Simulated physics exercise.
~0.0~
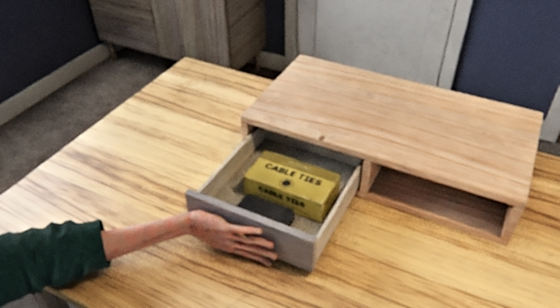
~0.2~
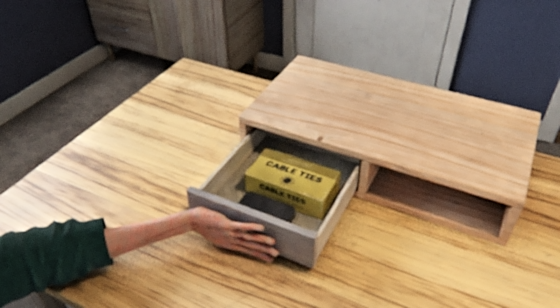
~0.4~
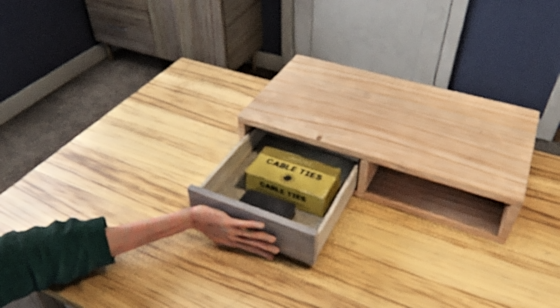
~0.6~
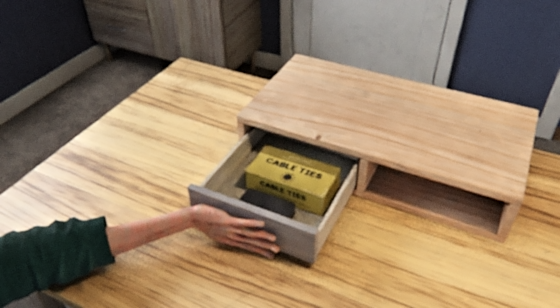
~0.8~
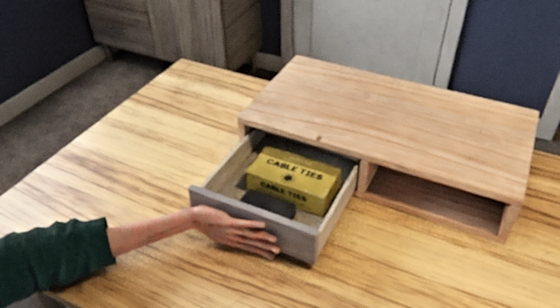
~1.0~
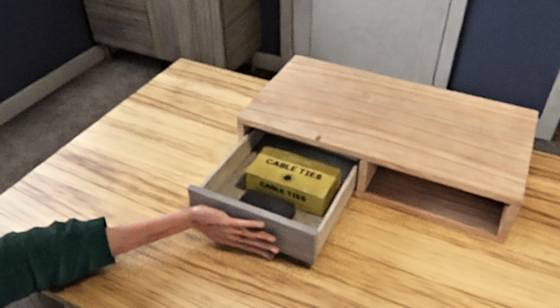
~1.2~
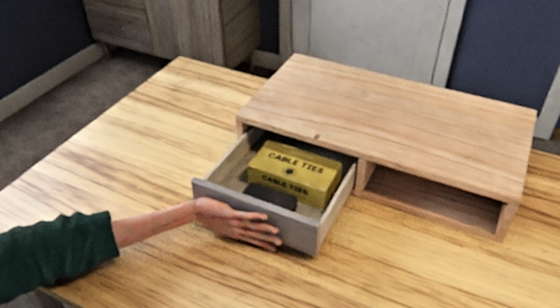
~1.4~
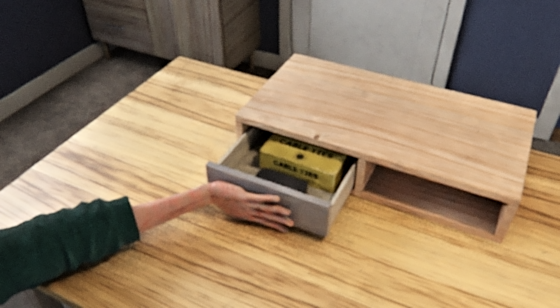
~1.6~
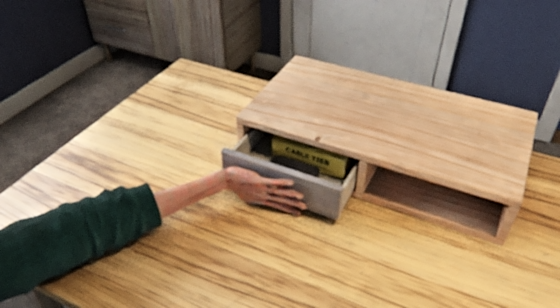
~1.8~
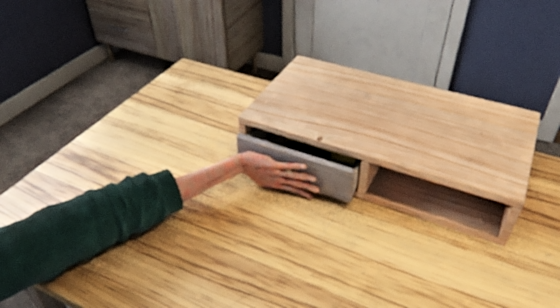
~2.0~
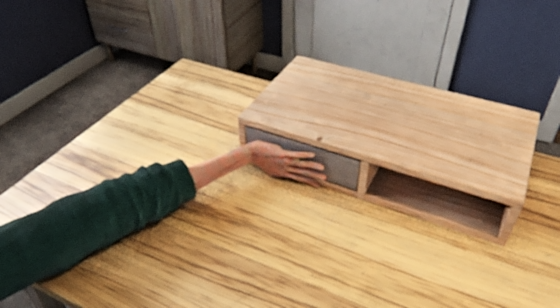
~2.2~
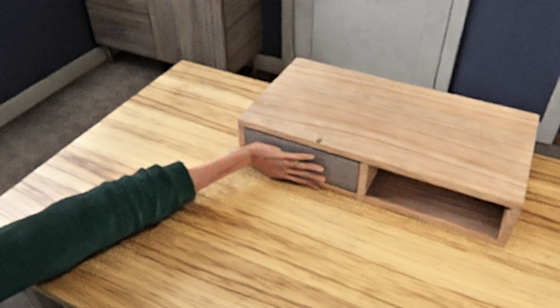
The clip shows a hand in a dark green sleeve resting on the front of an open grey drawer holding a yellow box of cable ties and a black case. The hand then pushes the drawer into the wooden desktop unit until it shuts flush, hiding both items.
